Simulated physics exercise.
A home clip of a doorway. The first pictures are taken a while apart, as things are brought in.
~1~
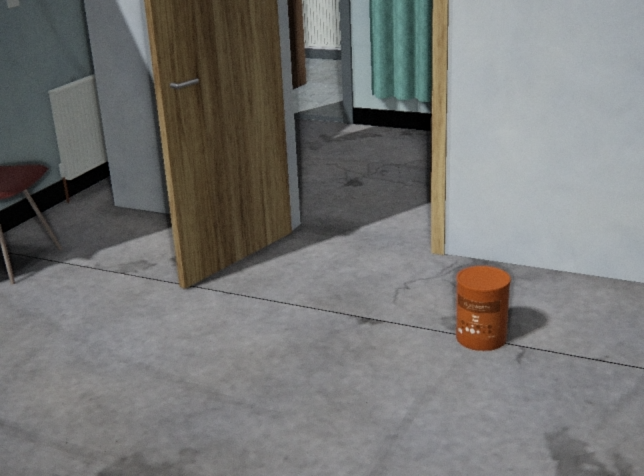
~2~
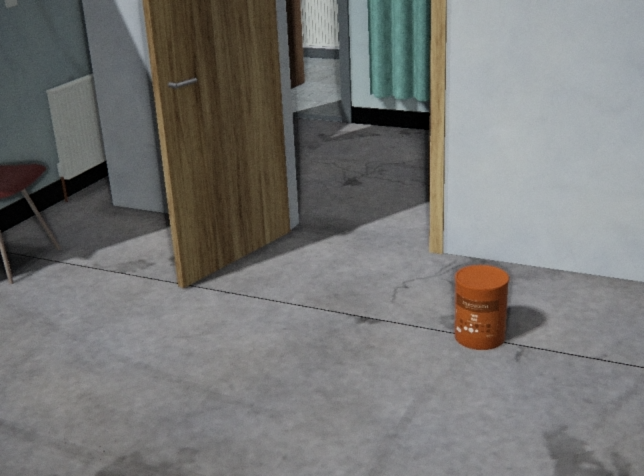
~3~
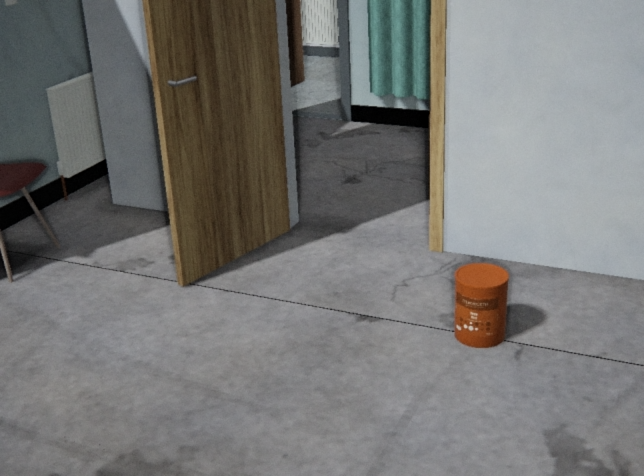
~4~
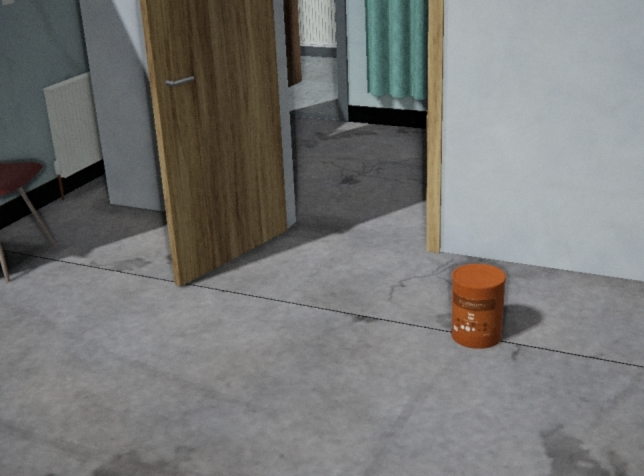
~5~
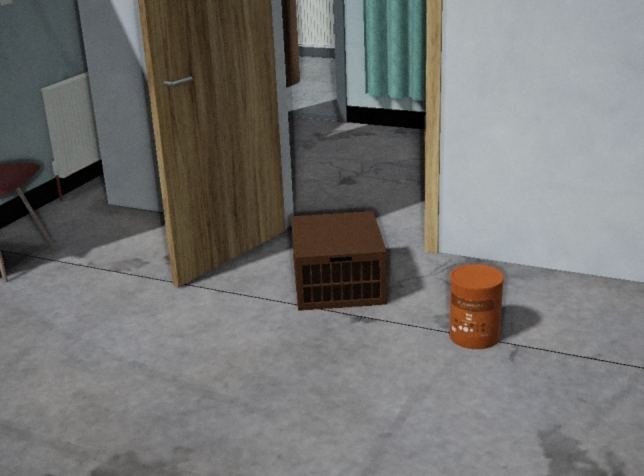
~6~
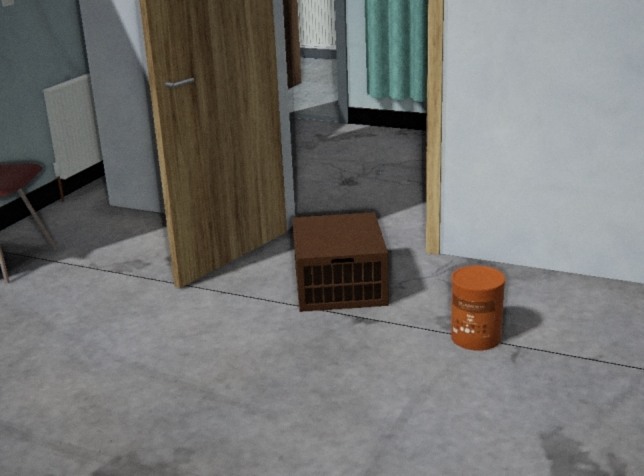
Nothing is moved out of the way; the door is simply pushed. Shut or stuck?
It jams.
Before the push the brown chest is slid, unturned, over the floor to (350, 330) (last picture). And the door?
Then it shuts.
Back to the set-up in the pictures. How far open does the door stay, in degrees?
Some 60° open.
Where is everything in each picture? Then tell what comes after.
In the first frame, door wide open and still; orange pail (482, 308).
In the second frame, door wide open and still; orange pail (481, 307).
In the third frame, door wide open and still; orange pail (481, 305).
In the fourth frame, door wide open and still; orange pail (478, 306).
In the fifth frame, door wide open and still; orange pail (476, 307).
In the sixth frame, door wide open and still; brown chest (339, 260); orange pail (477, 308).
Then, 0.50 s past the last view, door 93° open.
Then, 0.80 s past the last view, door 78° open.
Then, 1.10 s past the last view, door 62° open.
Finally, door 59° open; both still in place. Final places as the last picture's camera would see them, brown chest near (342, 259).
